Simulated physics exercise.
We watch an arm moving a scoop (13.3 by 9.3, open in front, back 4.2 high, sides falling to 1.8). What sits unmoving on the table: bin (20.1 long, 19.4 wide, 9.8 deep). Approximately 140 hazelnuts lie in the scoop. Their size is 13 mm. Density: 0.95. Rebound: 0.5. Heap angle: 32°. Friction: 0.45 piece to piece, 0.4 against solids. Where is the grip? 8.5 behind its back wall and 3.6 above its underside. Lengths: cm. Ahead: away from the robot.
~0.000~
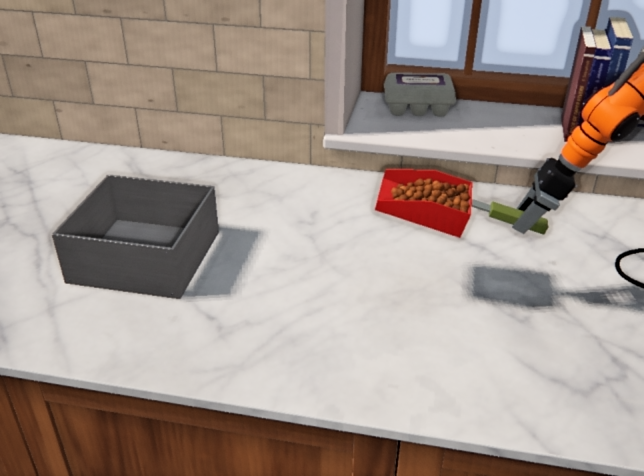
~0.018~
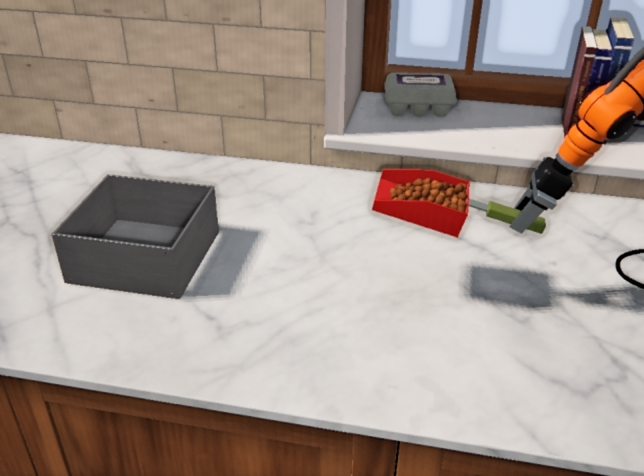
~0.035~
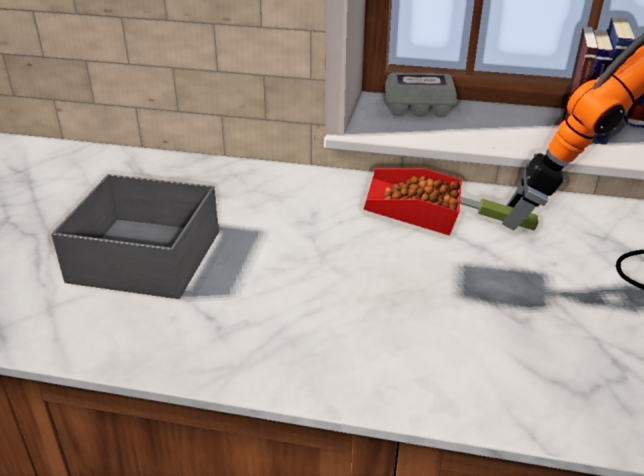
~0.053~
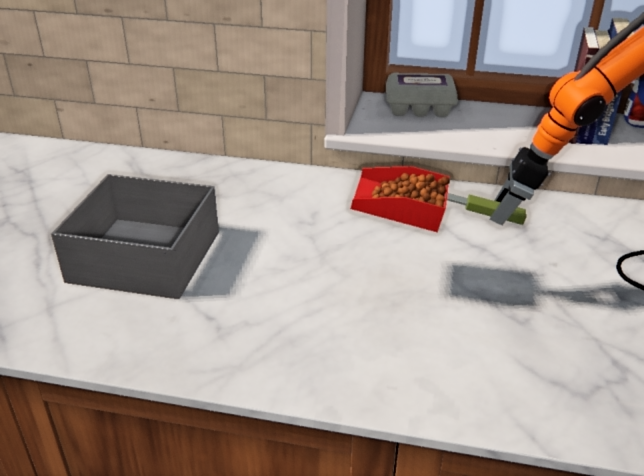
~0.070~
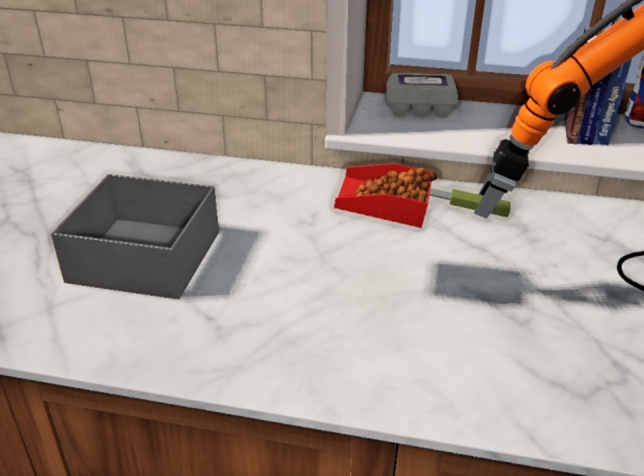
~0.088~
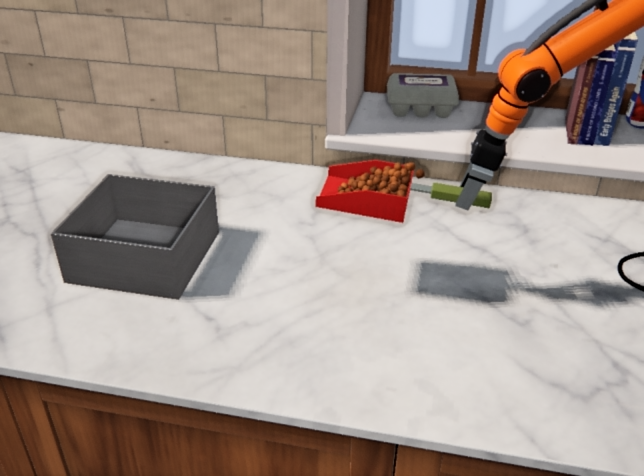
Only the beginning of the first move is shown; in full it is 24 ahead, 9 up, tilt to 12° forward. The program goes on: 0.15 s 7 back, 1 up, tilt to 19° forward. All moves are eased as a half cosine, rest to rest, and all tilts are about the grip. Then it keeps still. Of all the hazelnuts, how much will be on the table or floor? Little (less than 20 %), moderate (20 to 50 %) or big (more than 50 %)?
A little share, less than 20 %, ends on the table or floor.
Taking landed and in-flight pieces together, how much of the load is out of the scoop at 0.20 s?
5 %.
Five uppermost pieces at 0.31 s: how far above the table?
Around 18 cm, I reckon.
After 0.20 s, tilted 12° forward, highest piece 25 above the table; 134 on the scoop, 9 in flight or on a rim.
After 0.31 s, tilted 17° forward, highest piece 19 above the table; 111 in the bin, 1 on the table or floor, 31 in flight or on a rim.
After 0.56 s, tilted 19° forward, highest piece 8 above the table; 139 in the bin, 3 on the table or floor, 1 in flight or on a rim.
After 1.61 s, tilted 19° forward, highest piece 4 above the table; 139 in the bin, 4 on the table or floor.
At rest, 139 in the bin, 4 on the table or floor. That is 3 % on the table or floor.
